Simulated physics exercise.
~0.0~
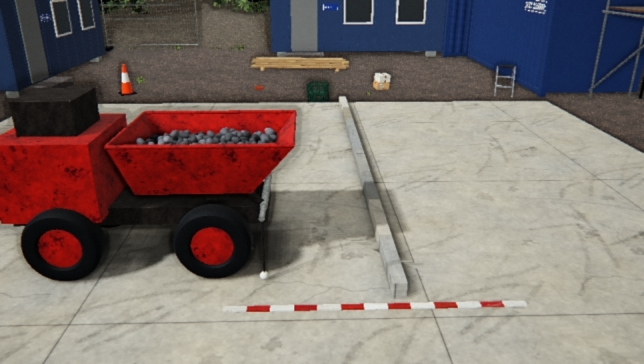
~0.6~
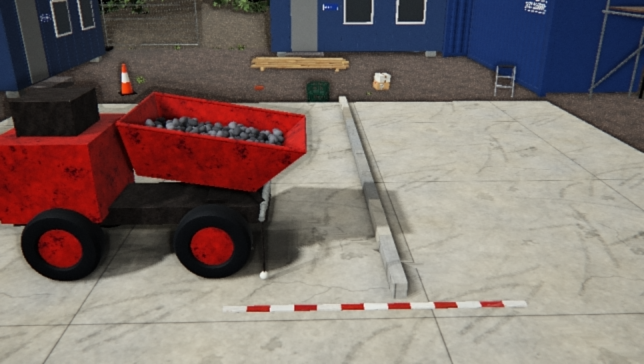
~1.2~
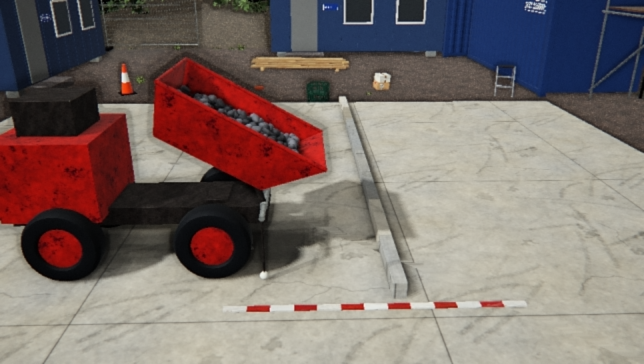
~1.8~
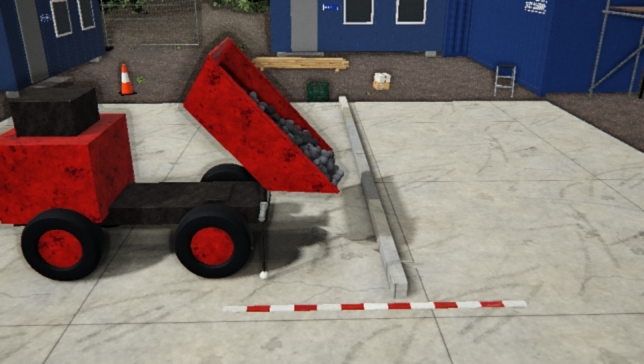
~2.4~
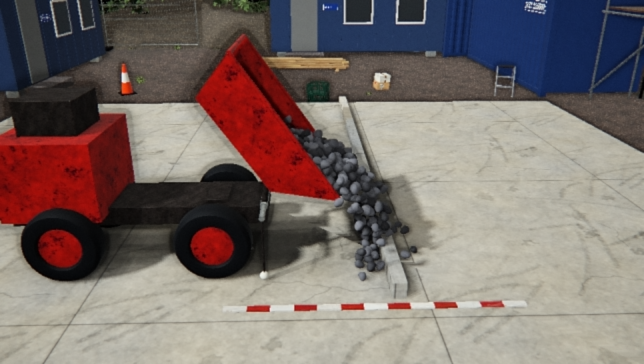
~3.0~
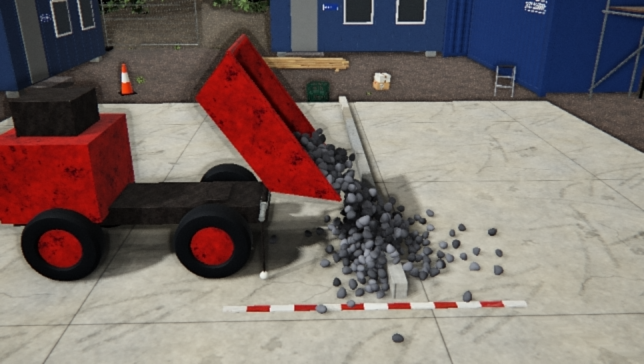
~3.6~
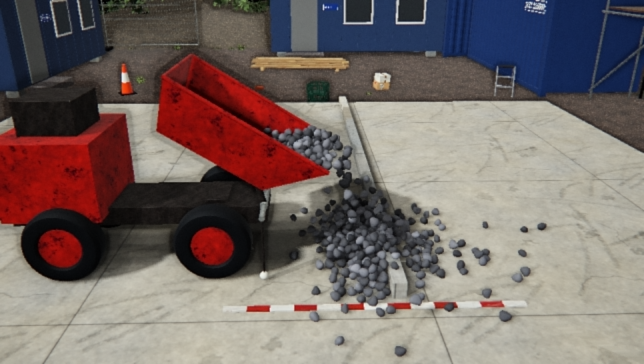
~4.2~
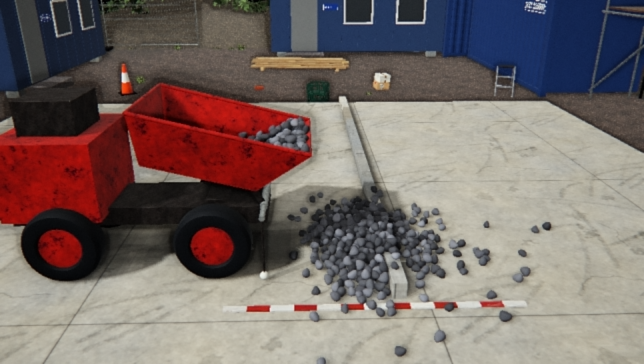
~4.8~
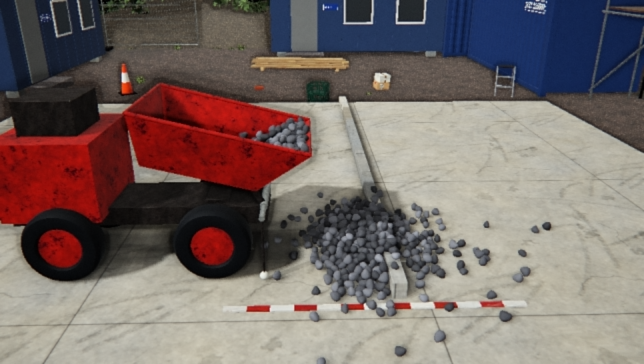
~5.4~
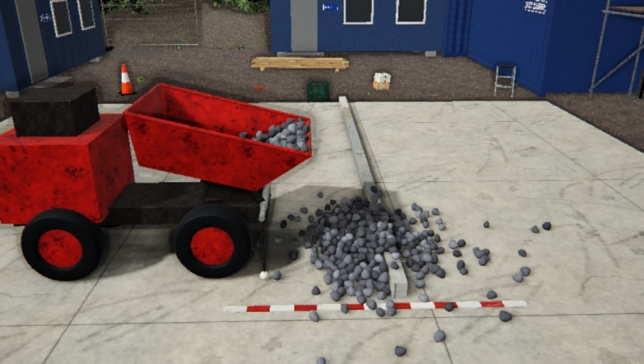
A red dumper with black wheels and red hubs stands at the left of a pale concrete yard, seen from slightly above, its skip full of grey stones. A low grey kerb runs away from the viewer to its right, behind a red and white striped staff, with blue buildings beyond. The skip tips steeply to the right, and the stones slide out over its lip, pile up against the kerb and partly spill across it. The skip then swings back down and stops slightly tilted, still holding some stones. Most of the fallen heap lies on the near side, with scattered stones beyond the kerb.
